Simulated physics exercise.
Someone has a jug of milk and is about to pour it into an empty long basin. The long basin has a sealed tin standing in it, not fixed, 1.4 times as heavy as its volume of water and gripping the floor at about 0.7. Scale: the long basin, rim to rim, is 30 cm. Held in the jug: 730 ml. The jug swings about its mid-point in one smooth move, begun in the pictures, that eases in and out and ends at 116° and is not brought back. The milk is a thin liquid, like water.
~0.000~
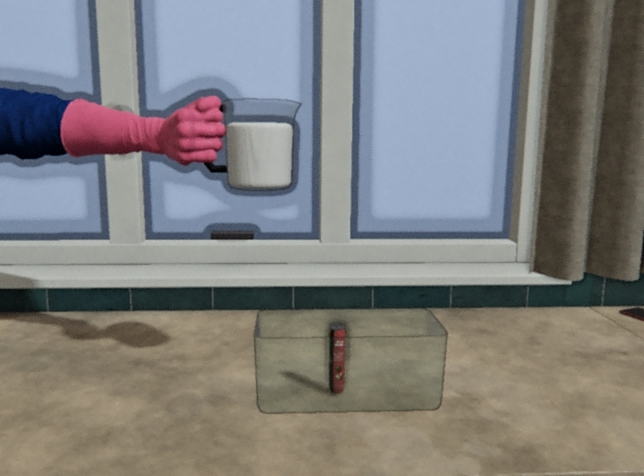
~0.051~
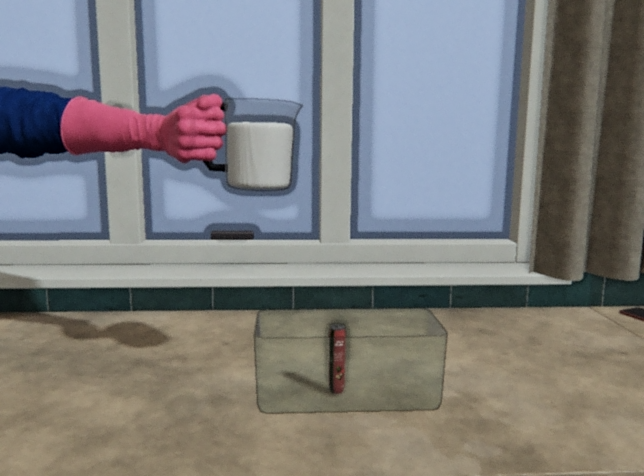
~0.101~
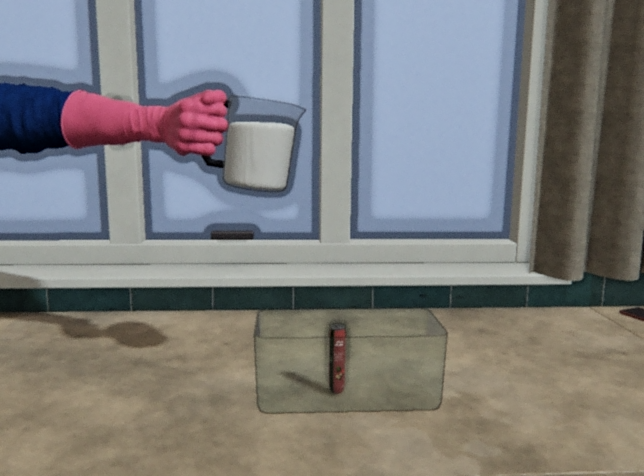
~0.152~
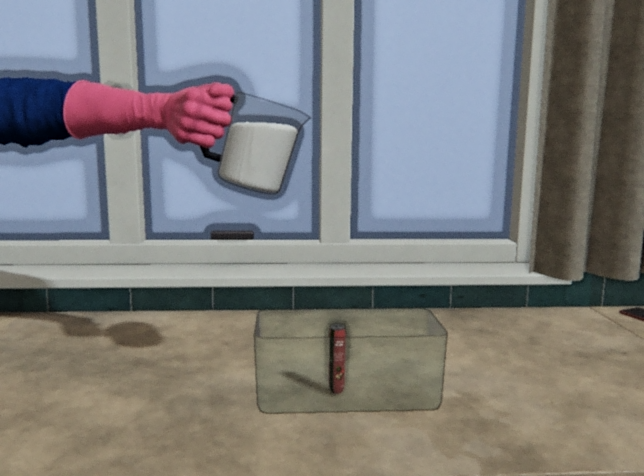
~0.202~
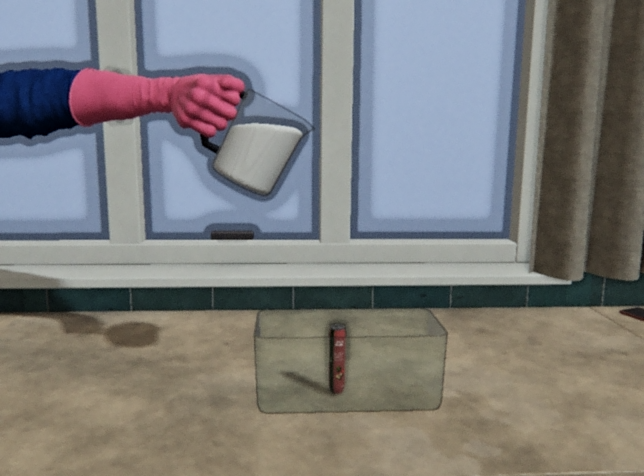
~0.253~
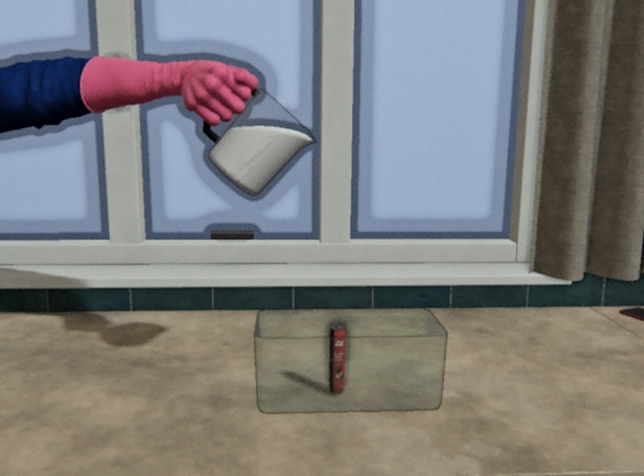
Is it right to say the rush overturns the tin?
It ends up erect.
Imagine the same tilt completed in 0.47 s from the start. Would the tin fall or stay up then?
Holds steady.
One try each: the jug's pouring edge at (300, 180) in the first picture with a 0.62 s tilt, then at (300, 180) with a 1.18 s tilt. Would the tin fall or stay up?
In the first try it comes down; in the second it comes down.
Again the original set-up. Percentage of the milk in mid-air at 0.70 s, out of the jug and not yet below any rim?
Airborne share: Near 36 %.
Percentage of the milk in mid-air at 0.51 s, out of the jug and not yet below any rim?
Estimate: Some 42 % of the total.
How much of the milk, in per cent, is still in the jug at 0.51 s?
Near 56 in a hundred.
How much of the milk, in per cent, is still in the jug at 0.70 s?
What remains is about 10 percent of it all.
By 0.51 s the tilt is 108° and 56 per cent is still to pour; the tin stands where it began.
By 0.70 s the tilt is 116° and 10 per cent is still to pour; the tin stands where it began.
By 0.90 s the tilt is 116° and 0 per cent is still to pour; the tin stands where it began.
By 1.12 s the tilt is 116° and 0 per cent is still to pour; the tin stands where it began.
At rest the tin stands where it began.
